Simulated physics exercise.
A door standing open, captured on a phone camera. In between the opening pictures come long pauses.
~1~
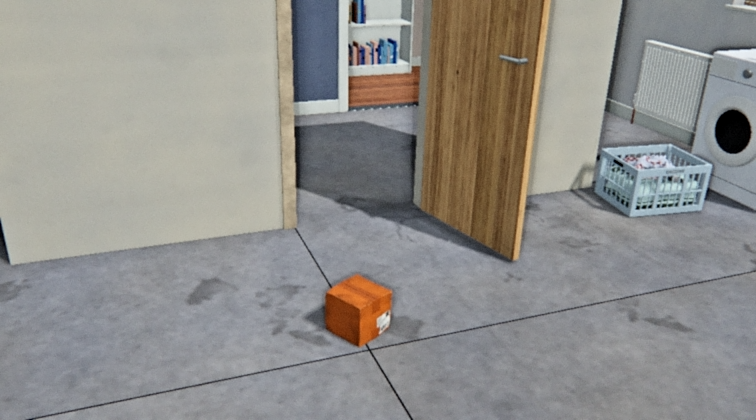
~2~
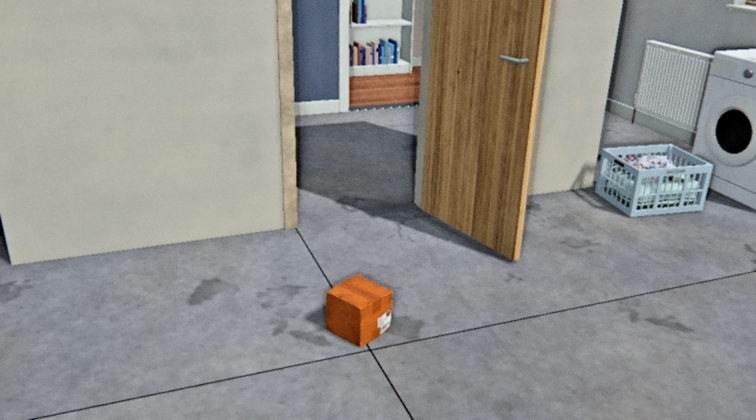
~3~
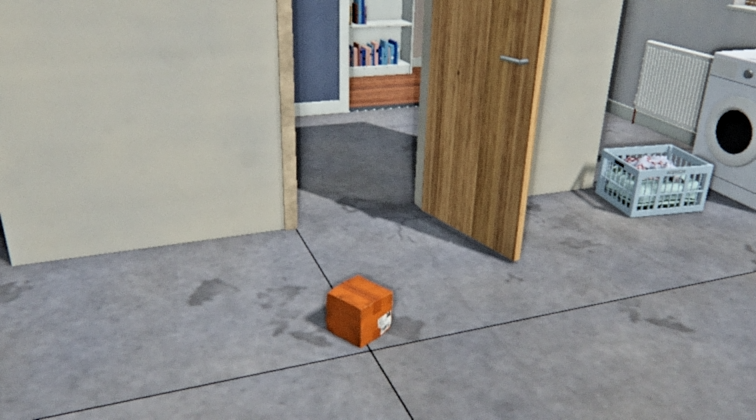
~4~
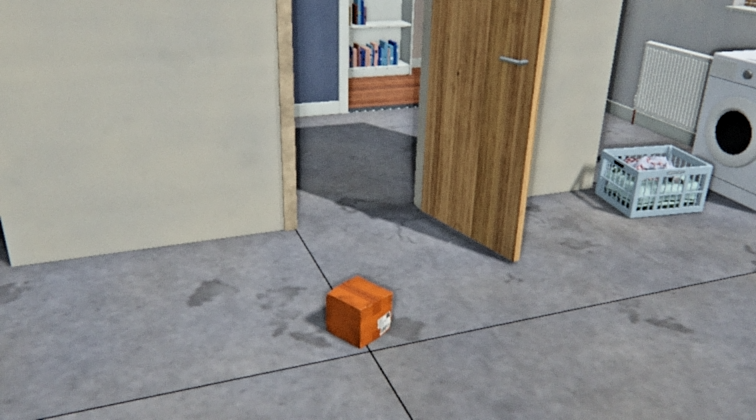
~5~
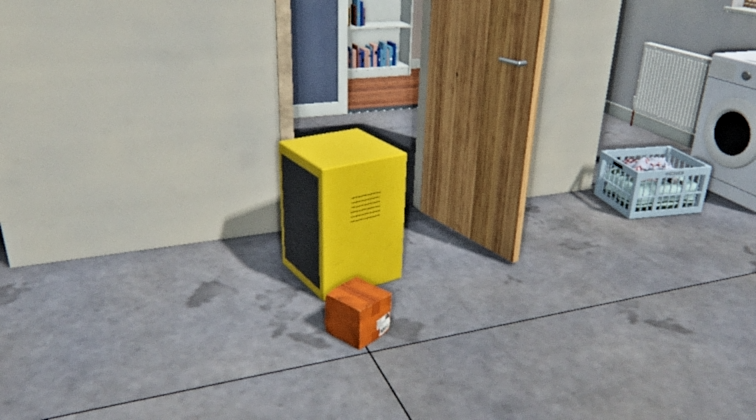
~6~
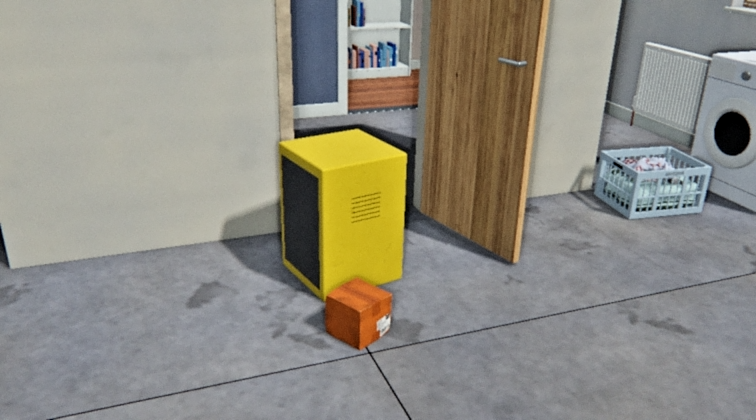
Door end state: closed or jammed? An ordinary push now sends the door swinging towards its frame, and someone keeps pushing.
So the door never meets the frame after all.
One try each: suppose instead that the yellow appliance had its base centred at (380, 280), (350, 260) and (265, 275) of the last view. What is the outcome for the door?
Well, the first time the door halts partway, the second time it halts partway, and the third time it completes its swing.
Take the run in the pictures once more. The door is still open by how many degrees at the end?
Some 55°.
Then, 0.70 s later than the last frame, open by 89°.
Then, 1.10 s later than the last frame, open by 70°.
When it is over, open by 57°; both as before. End places, in pixels of the last picture, yellow appliance near (340, 212).
